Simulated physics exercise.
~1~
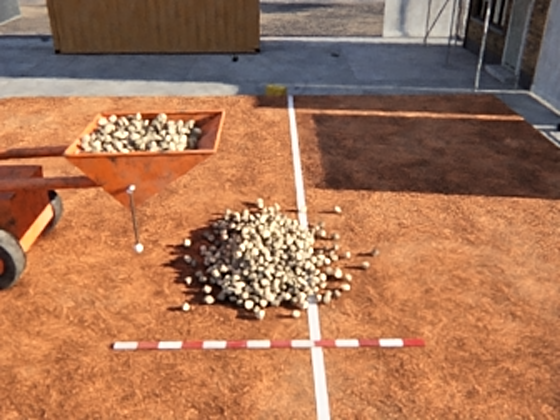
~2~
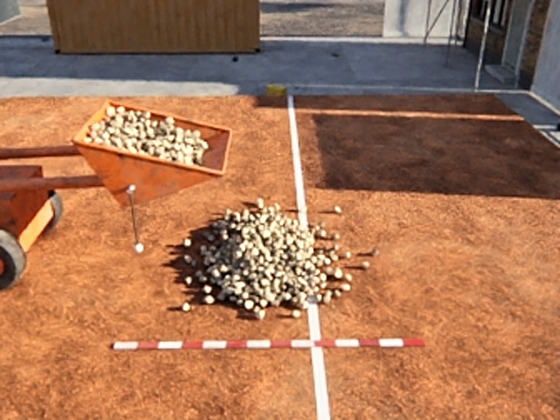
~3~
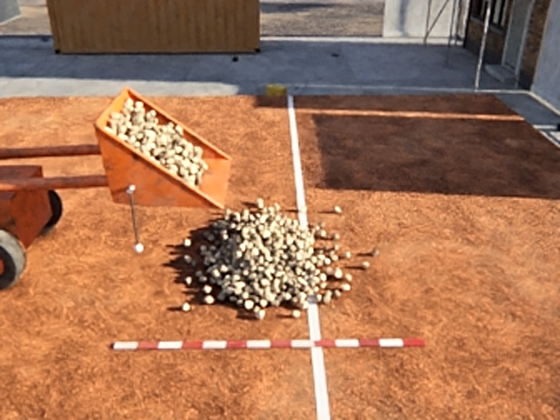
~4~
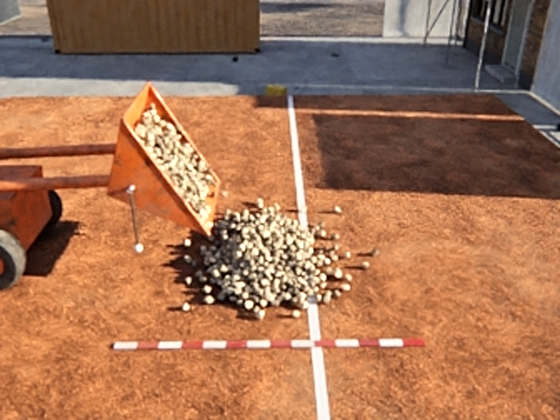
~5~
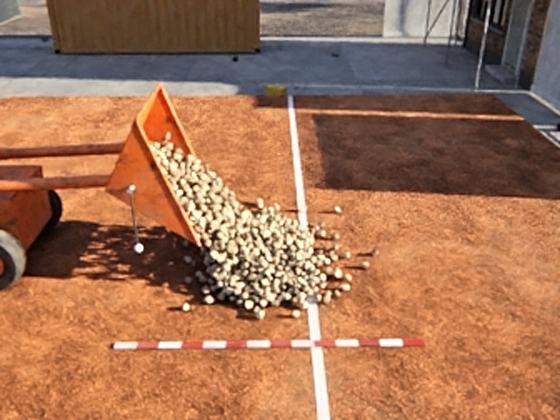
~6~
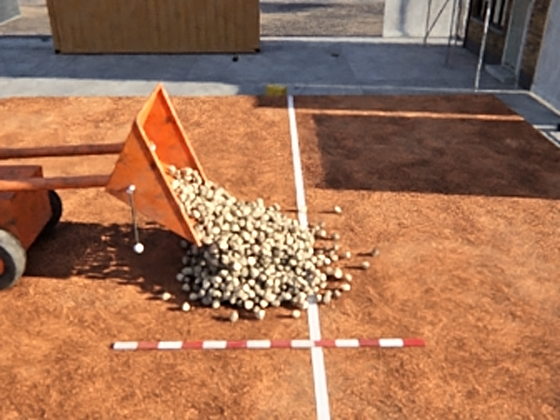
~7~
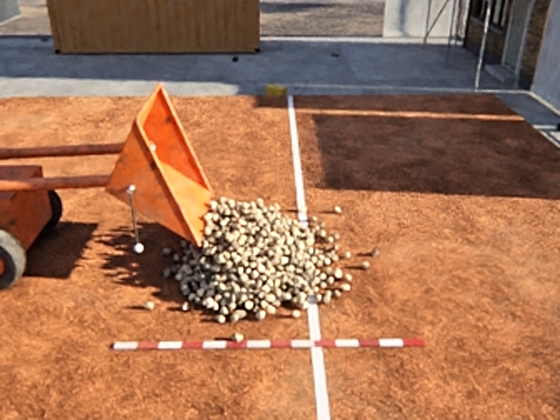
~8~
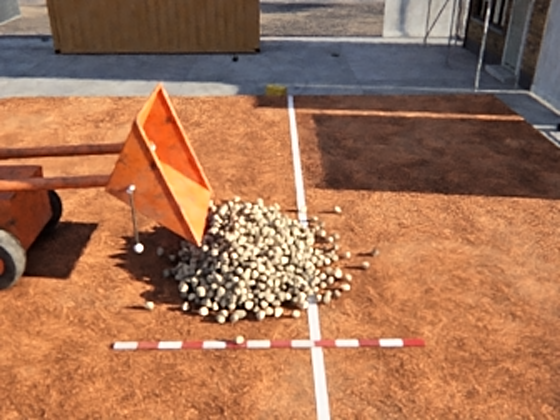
An orange bucket full of pale stones tipped steeply down to the right and poured them onto the near left side of an earlier heap, until it hung empty over one wider pile, with only some stones past the white line.
